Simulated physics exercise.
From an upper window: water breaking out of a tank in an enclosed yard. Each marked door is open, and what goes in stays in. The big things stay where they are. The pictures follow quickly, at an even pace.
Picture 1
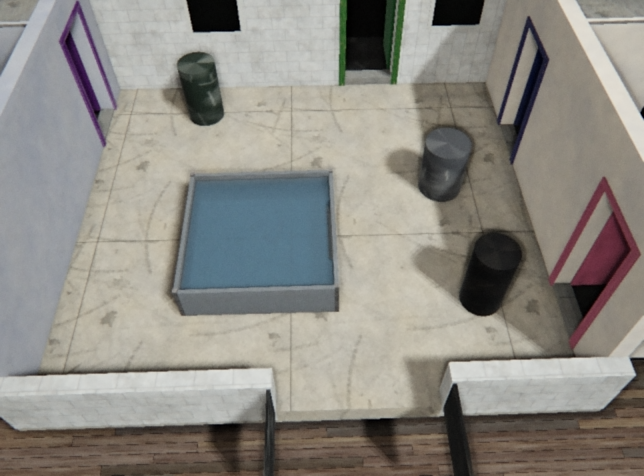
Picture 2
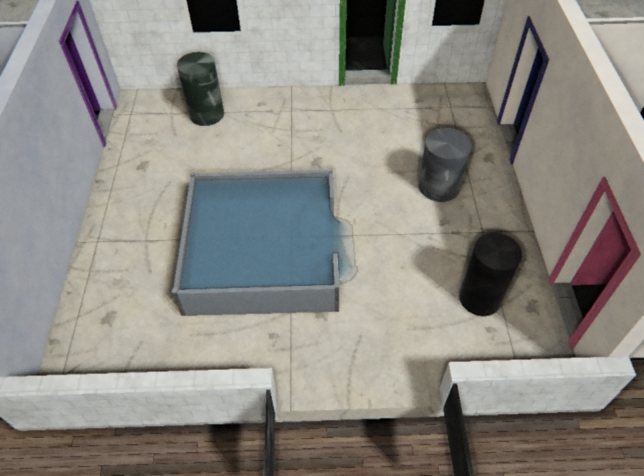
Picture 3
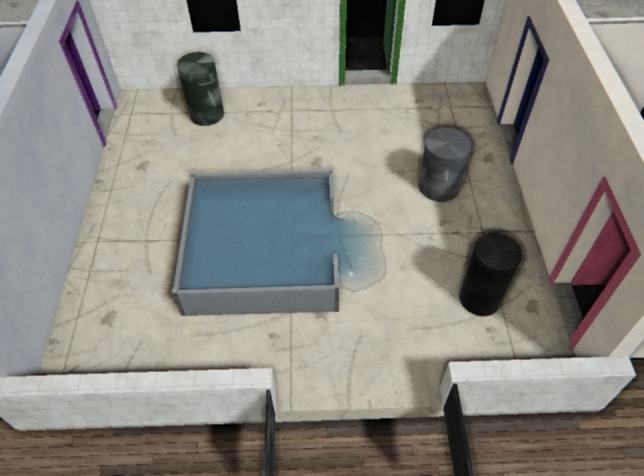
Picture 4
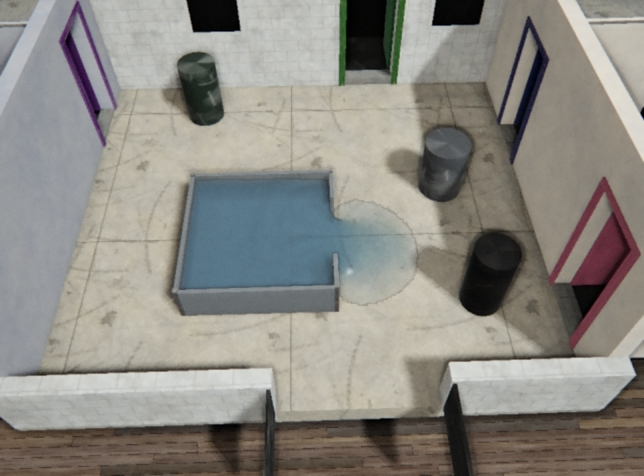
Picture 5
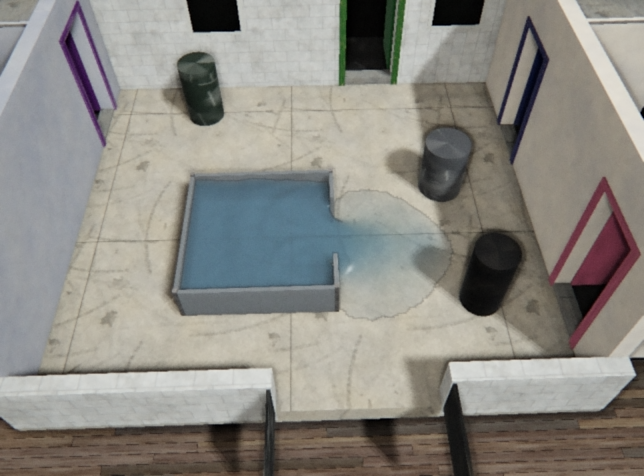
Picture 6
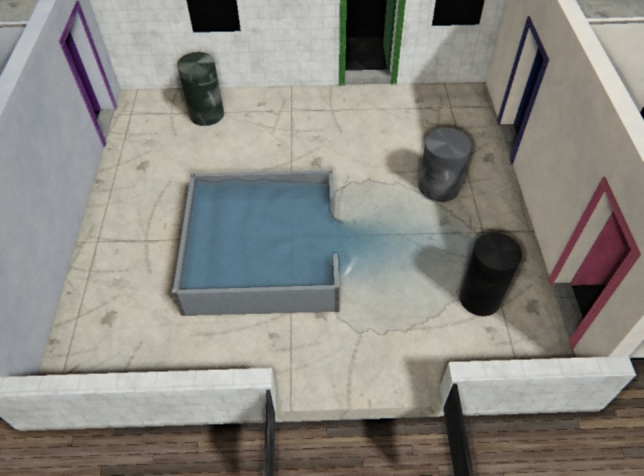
Water pouring through a gap in the right side of a square tank, spreading across a walled yard around a black barrel.
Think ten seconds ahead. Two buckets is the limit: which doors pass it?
In the end: The pink door lets in a lot; the green door admits no more than that; the blue door lets in a lot; the purple door admits no more than that.
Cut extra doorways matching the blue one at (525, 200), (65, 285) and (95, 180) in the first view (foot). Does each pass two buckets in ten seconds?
In turn: Lets more in, keeps below it, lets less in.
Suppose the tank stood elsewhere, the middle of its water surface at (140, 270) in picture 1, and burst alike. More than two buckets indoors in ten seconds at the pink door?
In short: Pink goes over.
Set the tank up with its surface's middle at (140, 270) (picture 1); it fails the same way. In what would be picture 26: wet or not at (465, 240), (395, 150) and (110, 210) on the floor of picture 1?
In that order: Flooded, covered, not flooded.
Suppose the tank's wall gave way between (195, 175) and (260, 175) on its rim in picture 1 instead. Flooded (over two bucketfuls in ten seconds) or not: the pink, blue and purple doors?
Pink door keeps below it, blue door takes more, purple door is over.
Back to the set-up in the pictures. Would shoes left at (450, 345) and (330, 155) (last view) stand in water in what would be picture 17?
In that order: Flooded, dry.
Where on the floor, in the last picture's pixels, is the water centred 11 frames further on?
Around (340, 251).
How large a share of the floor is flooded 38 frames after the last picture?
Roughly 55 per cent.
A moment on, water covers 20 % of the floor; the pink door not reached, the green door not reached, the blue door not reached, the purple door not reached.
Next, water covers 25 % of the floor; the pink door wet at the sill, nothing in, the green door not reached, the blue door wet at the sill, nothing in, the purple door not reached.
Then, water covers 40 % of the floor; the pink door under two buckets in, the green door not reached, the blue door under two buckets in, the purple door not reached.
Later, water covers 55 % of the floor; the pink door over two buckets in, the green door wet at the sill, nothing in, the blue door under two buckets in, the purple door not reached.
In the end, water covers 80 % of the floor; the pink door over two buckets in, the green door wet at the sill, nothing in, the blue door over two buckets in, the purple door not reached.
